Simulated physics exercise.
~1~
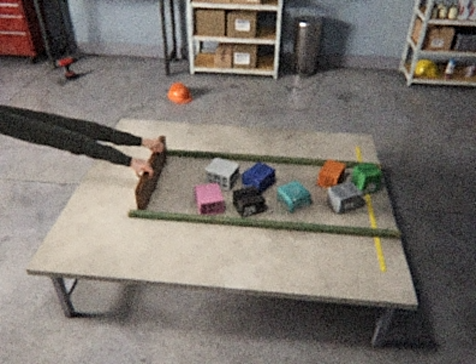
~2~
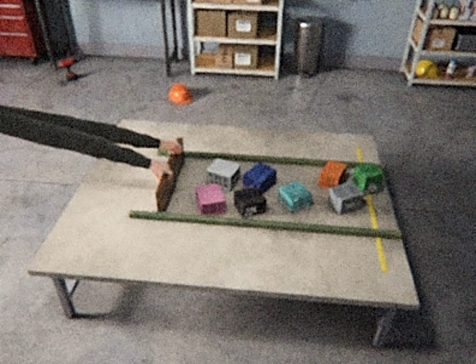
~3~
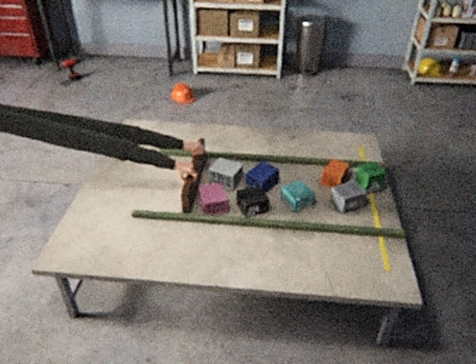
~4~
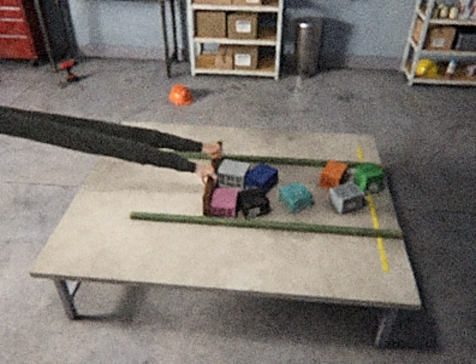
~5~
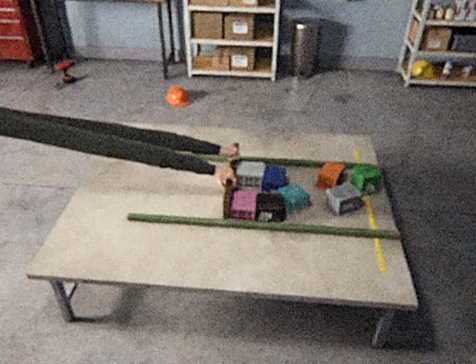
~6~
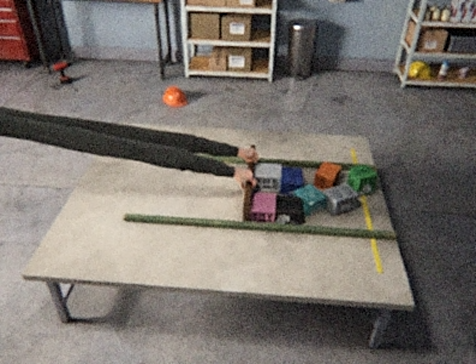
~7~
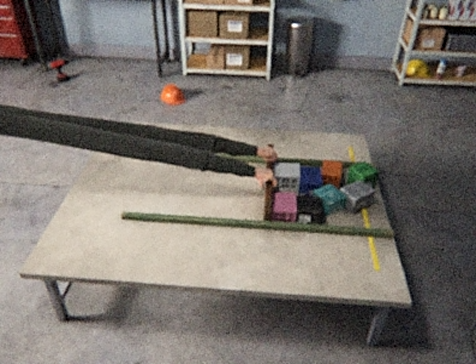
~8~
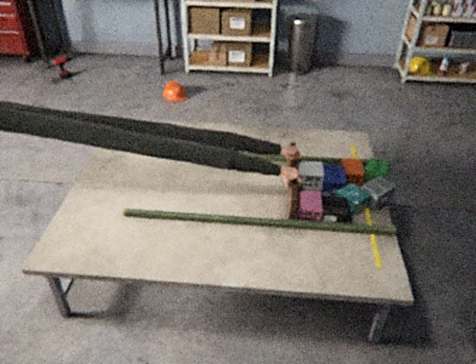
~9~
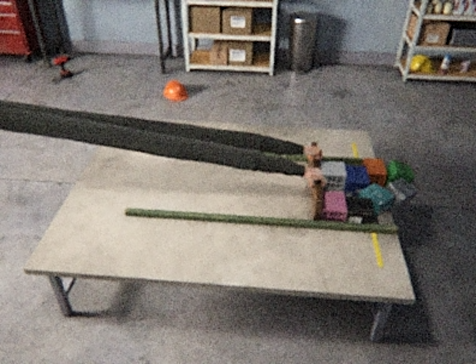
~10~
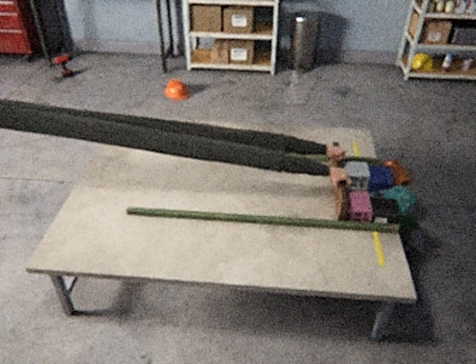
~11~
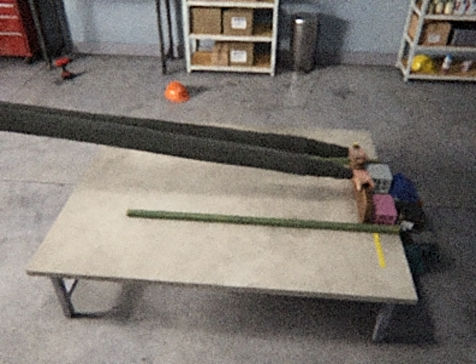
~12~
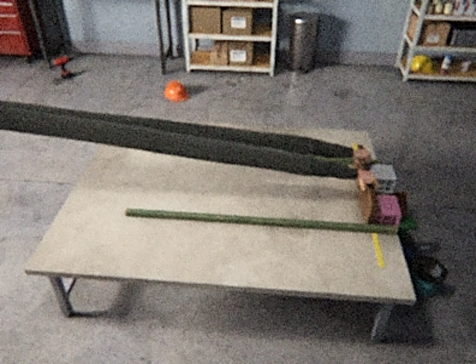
In the video, two hands push an upright plank rightward between two battens on a low platform, gathering colourful crates and parcels into a cluster and driving them past the yellow tape, until most drop off the right edge and only the pink and white crates remain.
